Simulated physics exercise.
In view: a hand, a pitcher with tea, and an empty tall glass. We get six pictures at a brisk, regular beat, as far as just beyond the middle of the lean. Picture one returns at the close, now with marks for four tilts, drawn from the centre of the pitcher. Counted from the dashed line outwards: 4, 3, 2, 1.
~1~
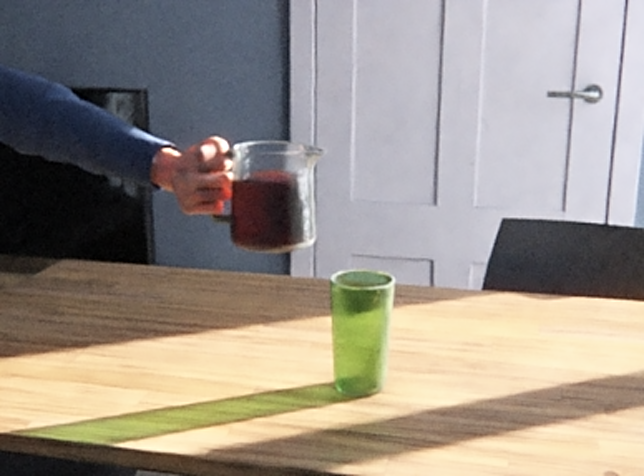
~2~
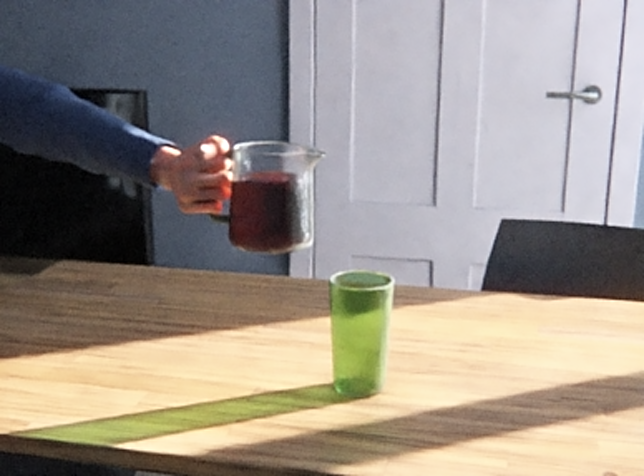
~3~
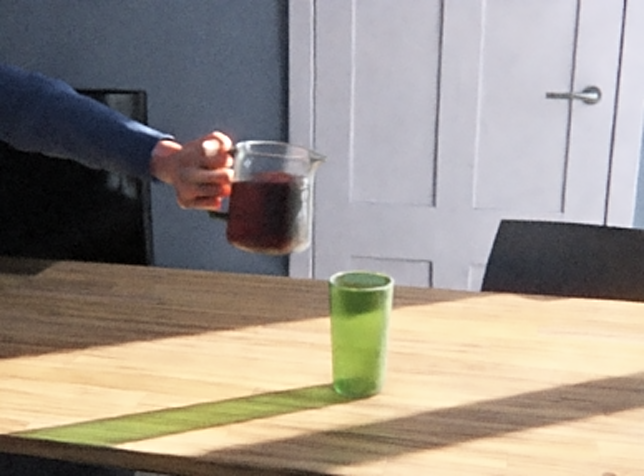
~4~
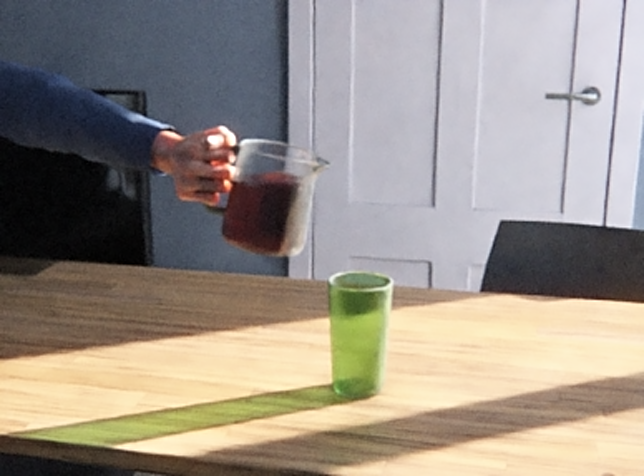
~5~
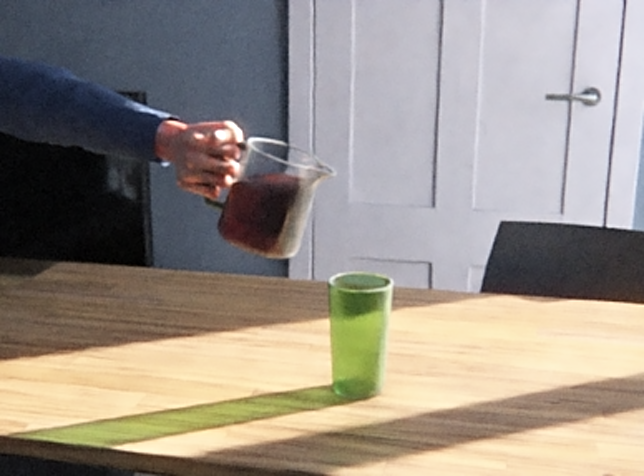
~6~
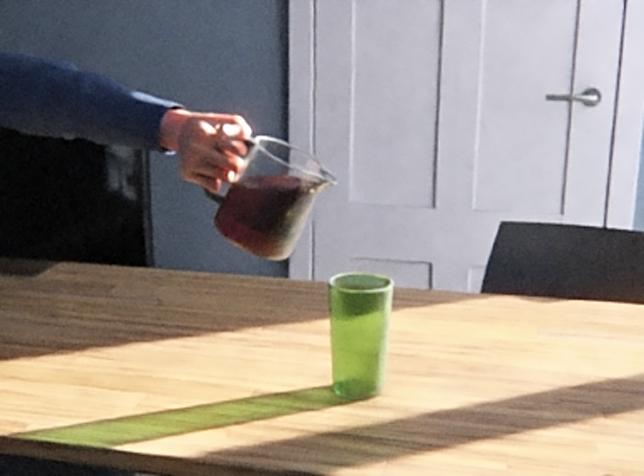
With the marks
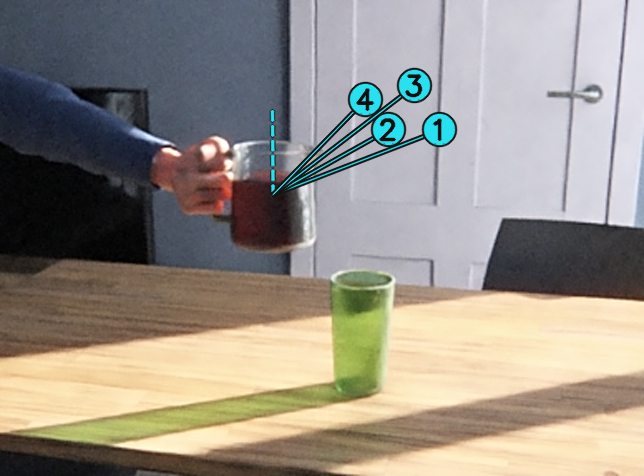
In a sunlit room with blue-grey walls and a pale panelled door, a wooden table is seen from its near side, slightly above. An empty green tall glass stands on it, a dark chair behind at right, while a blue-sleeved arm at left holds a clear pitcher of reddish-brown tea. The hand gradually tilts the pitcher rightward, its lip lowering slightly, as the camera stays still.
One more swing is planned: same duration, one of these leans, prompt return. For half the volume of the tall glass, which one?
Choose 1.
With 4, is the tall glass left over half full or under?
Under.
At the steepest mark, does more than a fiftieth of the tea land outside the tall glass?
No.
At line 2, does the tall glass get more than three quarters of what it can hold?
No, less.
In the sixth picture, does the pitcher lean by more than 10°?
Yes.
On the marked copy, 1 at (423, 136); 2 at (373, 138); 3 at (401, 96); 4 at (353, 111).
With 1, the tall glass ends with about 51 % of what it can hold.
With 2, the tall glass ends with about 33 % of what it can hold.
With 3, the tall glass ends with about 19 % of what it can hold.
With 4, the tall glass ends with about 9 % of what it can hold.
